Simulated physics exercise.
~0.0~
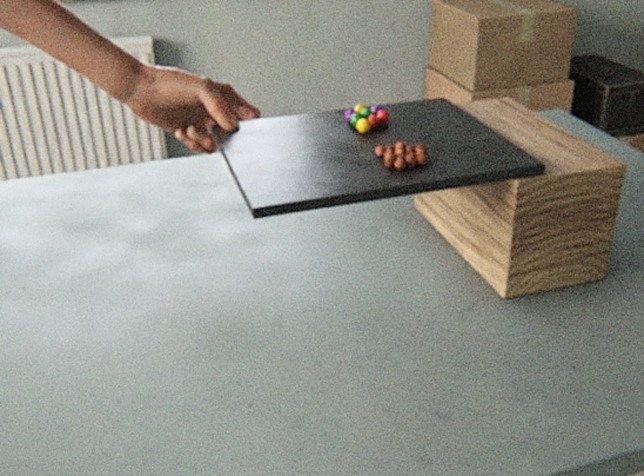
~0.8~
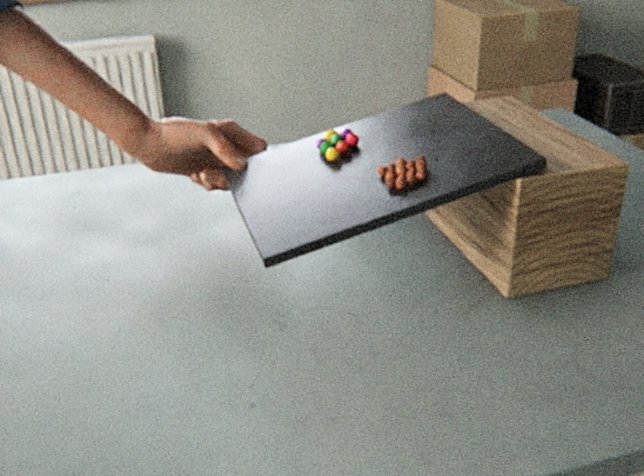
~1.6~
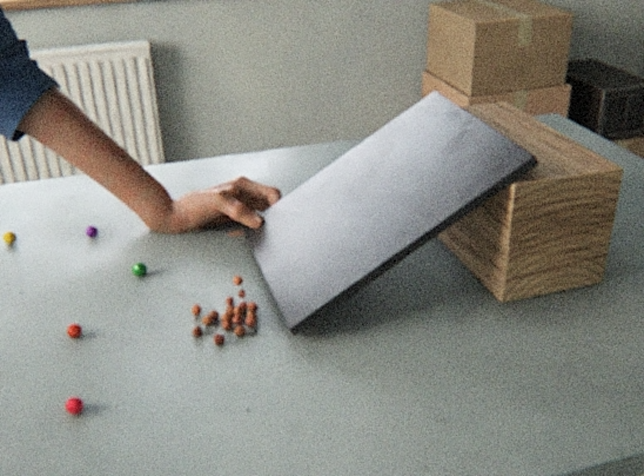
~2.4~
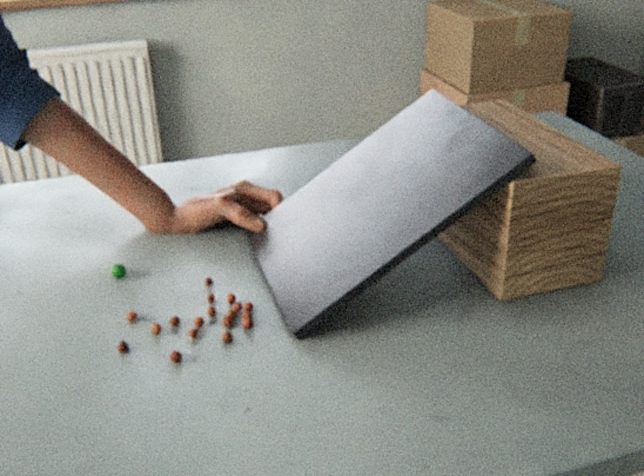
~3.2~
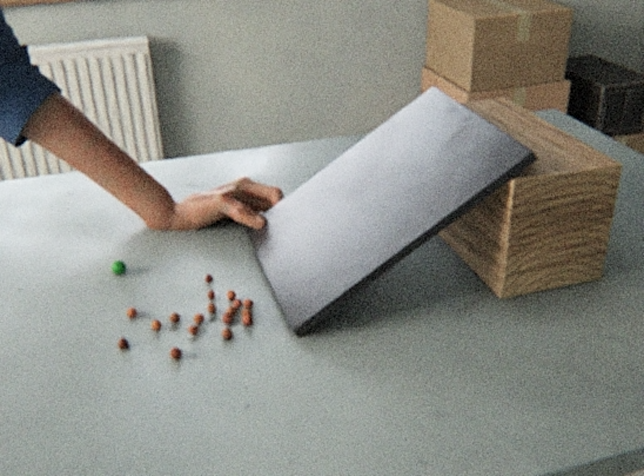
A dark board, propped on a wooden block and held by a hand at its left end, is lowered into a steep ramp; colourful beads roll far left across the table, leaving only a green one in view, while small brown pieces scatter and settle near its lower edge.
